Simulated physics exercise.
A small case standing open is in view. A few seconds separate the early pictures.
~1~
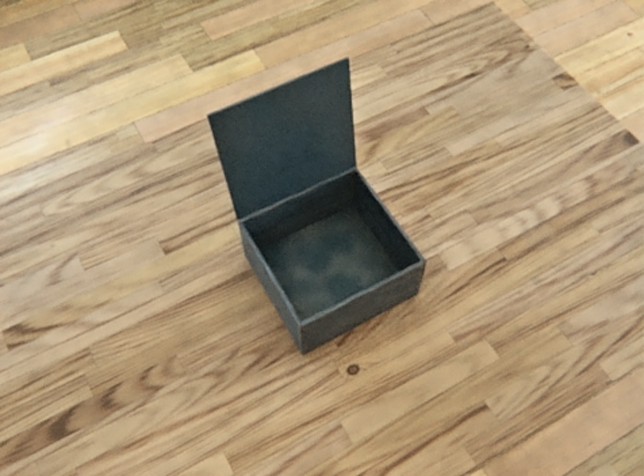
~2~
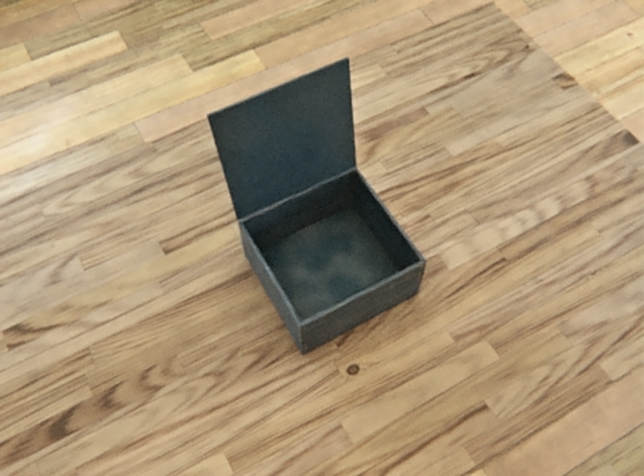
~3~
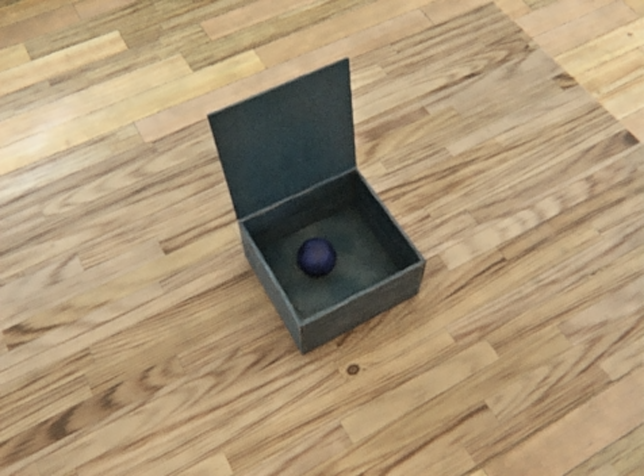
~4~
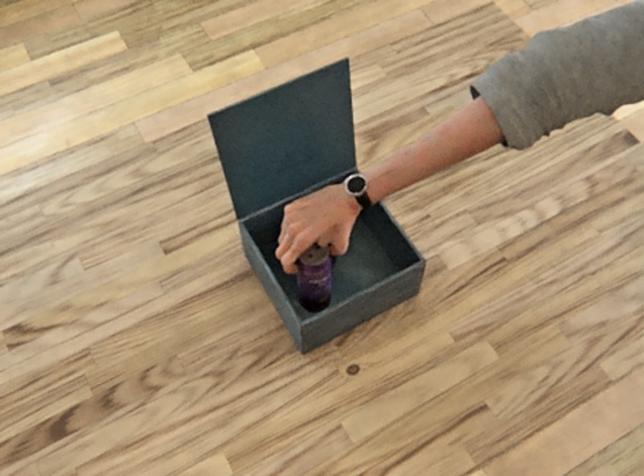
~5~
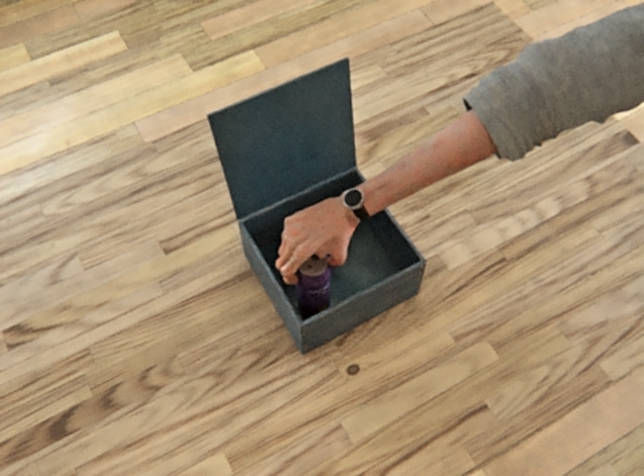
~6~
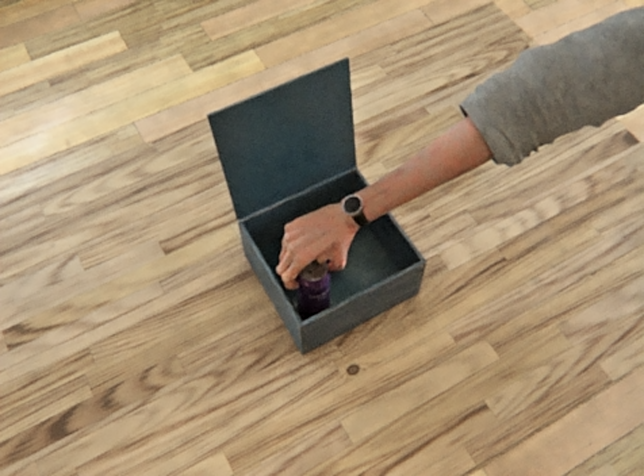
A blue ball appearing in an empty open case on a wooden floor, then a hand lowering a purple can inside.
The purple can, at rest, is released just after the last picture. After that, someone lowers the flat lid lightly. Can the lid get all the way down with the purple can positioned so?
No, it is kept up.
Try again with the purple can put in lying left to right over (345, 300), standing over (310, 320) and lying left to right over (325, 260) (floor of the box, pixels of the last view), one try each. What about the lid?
Lid, in order: Fully down, held open, fully down.
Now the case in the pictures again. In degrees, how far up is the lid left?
Some 20 degrees above the rim, more or less.
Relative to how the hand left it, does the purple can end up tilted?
Well, the purple can stays just as set.
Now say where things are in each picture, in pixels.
The last thing is not in view yet, in the first frame.
The last thing is not in view yet, in the second frame.
The last thing is not in view yet; blue ball (317, 257), in the third frame.
Still above its spot; purple can (314, 278), in the fourth frame.
Still above its spot; purple can (313, 287), in the fifth frame.
In place under the hand; purple can (314, 292), in the sixth frame.
Then, 1.20 s after the last picture, lid starting down.
Then, 1.60 s after the last picture, lid 58° above the rim.
Then, 1.80 s after the last picture, lid 33° above the rim.
At rest, lid 22° above the rim; both in place. Seen from the same camera at the end, purple can near (314, 292).
